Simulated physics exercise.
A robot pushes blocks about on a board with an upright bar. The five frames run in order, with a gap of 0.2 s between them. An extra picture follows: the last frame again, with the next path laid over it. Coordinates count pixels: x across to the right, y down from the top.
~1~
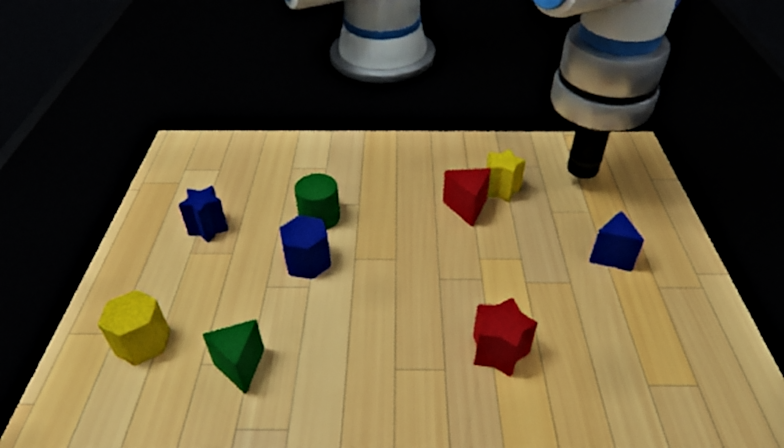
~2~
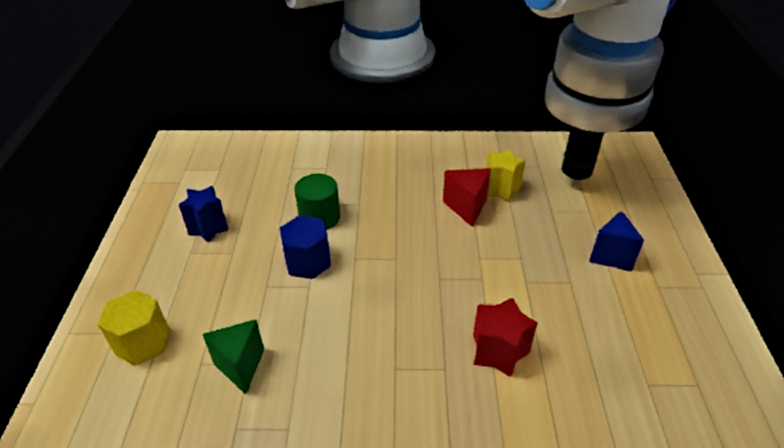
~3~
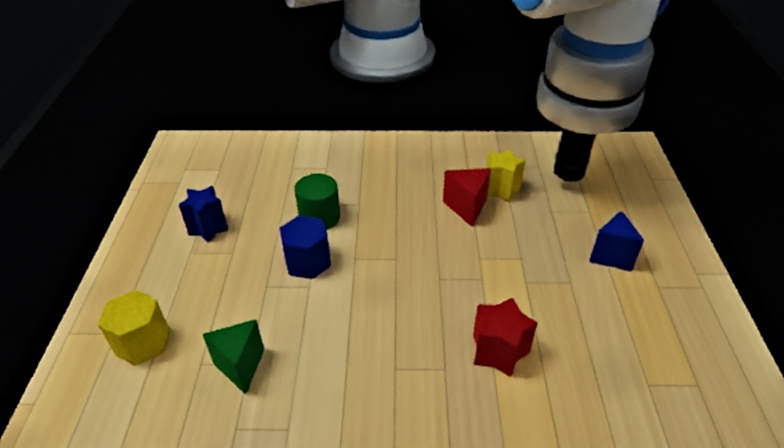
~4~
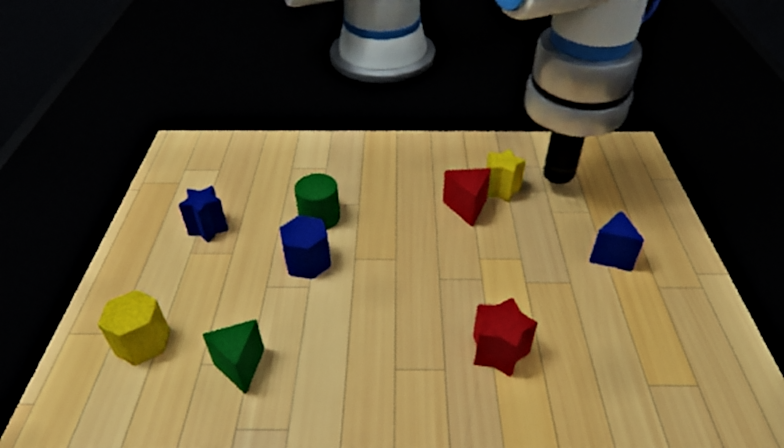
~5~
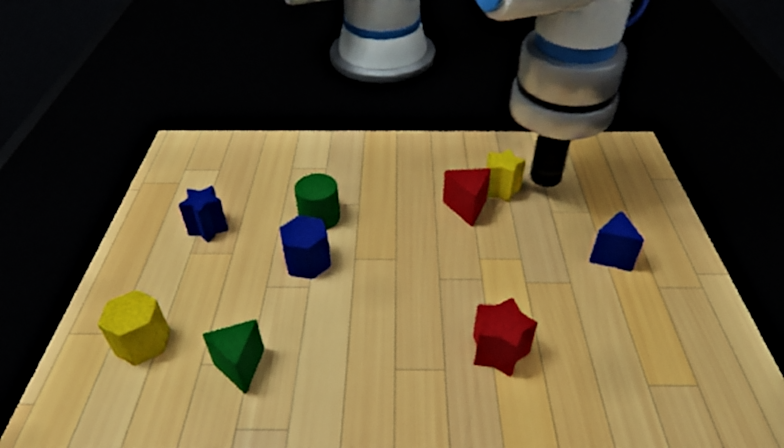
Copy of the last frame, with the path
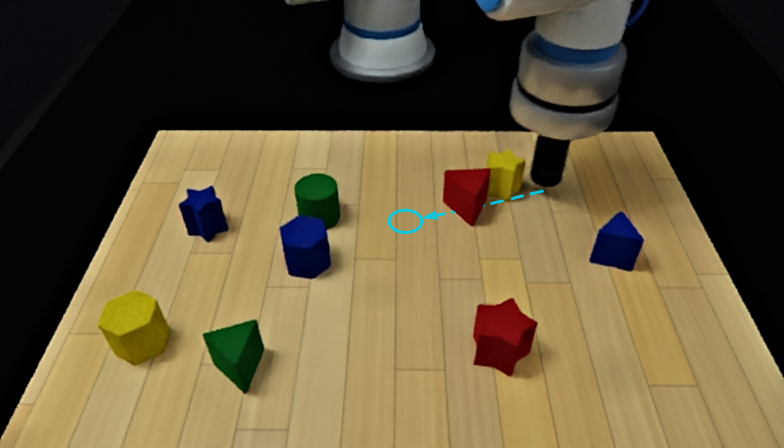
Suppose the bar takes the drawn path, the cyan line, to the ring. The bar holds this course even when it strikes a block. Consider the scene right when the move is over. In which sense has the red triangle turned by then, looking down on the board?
The block spins anticlockwise.
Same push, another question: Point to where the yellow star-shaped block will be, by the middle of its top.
I'd say the yellow star-shaped block ends with its top centre at (477, 156).
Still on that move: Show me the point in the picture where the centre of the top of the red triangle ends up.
Around pixel (376, 198).
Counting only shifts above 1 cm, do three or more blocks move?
It seems not.
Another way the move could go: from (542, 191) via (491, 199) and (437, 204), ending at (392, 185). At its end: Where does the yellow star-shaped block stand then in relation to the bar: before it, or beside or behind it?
My prediction: No longer in front.
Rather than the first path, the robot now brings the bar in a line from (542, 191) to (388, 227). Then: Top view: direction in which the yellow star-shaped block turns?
The answer is clockwise.
Path on the board, straight from (542, 191) to (405, 221).
The first path, step by step. One third of the way, bar at (500, 189); red triangle at (465, 179), turned 15° anticlockwise; yellow star-shaped block at (482, 156), turned 15° clockwise.
Two thirds of the way, bar at (453, 199); red triangle at (425, 188), turned 40° anticlockwise; yellow star-shaped block at (477, 156), turned 40° clockwise.
At the end, bar at (405, 208); green cylinder in place; red triangle at (376, 198), turned 50° anticlockwise; yellow star-shaped block at (477, 156), turned 40° clockwise.
